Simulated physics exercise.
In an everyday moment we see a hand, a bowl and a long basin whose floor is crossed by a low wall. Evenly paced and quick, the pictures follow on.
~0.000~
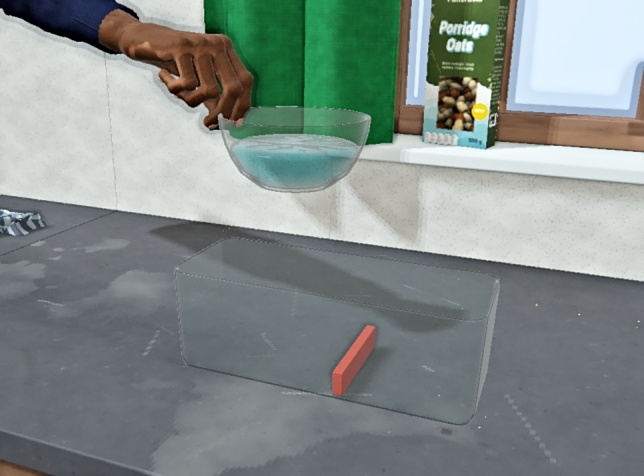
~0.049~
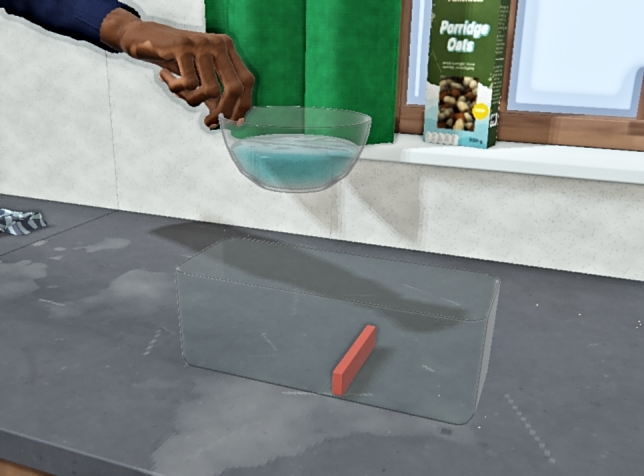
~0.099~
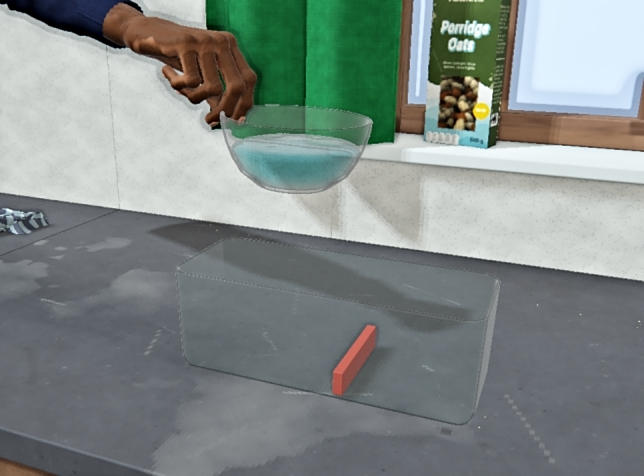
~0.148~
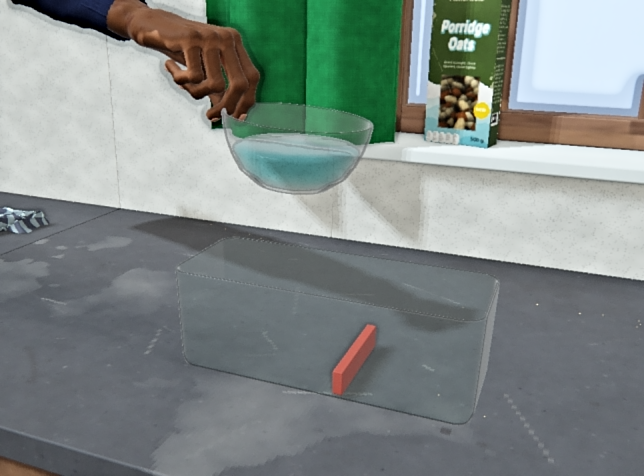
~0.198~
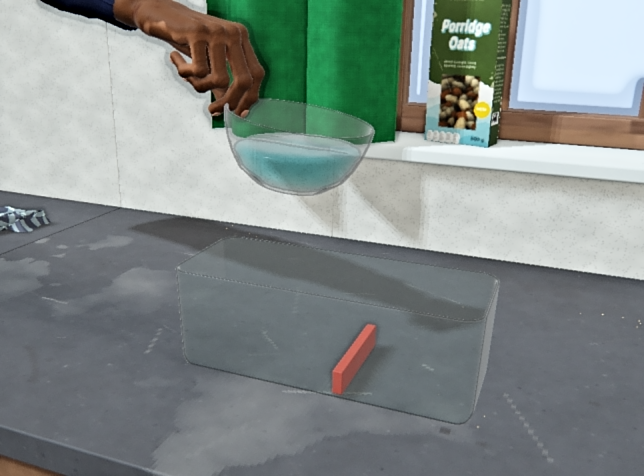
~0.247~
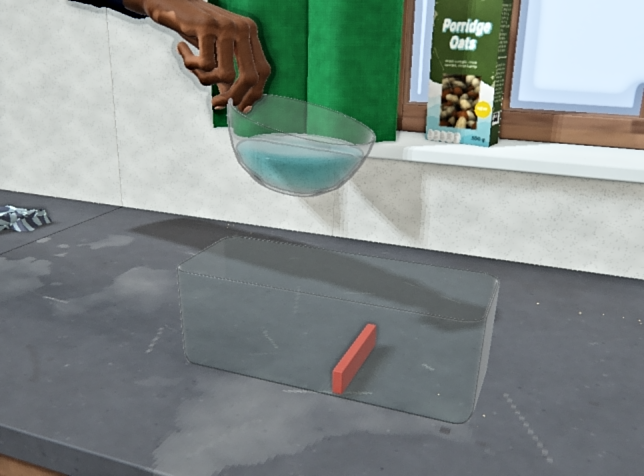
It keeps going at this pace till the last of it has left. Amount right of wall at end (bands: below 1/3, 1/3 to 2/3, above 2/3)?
Surpasses two thirds.
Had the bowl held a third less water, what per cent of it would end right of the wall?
Roughly 80 in a hundred.
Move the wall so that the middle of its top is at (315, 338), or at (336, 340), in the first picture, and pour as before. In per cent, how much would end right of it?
In order, near 90 and 90 in a hundred.
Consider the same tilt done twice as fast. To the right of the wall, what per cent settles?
About 60 per cent would end up there.
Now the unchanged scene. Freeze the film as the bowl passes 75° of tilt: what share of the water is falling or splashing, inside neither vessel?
It's about 40 per cent.
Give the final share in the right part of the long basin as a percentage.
Share approx. 75 %.
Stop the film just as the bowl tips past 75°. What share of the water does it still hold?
Around 45 in a hundred has not poured out yet.
A moment on, the bowl is tipped on its side and 43 per cent is still to pour, 0 is left of the wall and 17 right of it.
Next, the bowl is tipped right over and 0 per cent is still to pour, 17 is left of the wall and 79 right of it.
Then the bowl is tipped right over and 0 per cent is still to pour, 19 is left of the wall and 80 right of it.
Later the bowl is tipped right over and 0 per cent is still to pour, 23 is left of the wall and 77 right of it.
At rest 23 per cent lies left of the wall, 76 right of it and 0 outside.
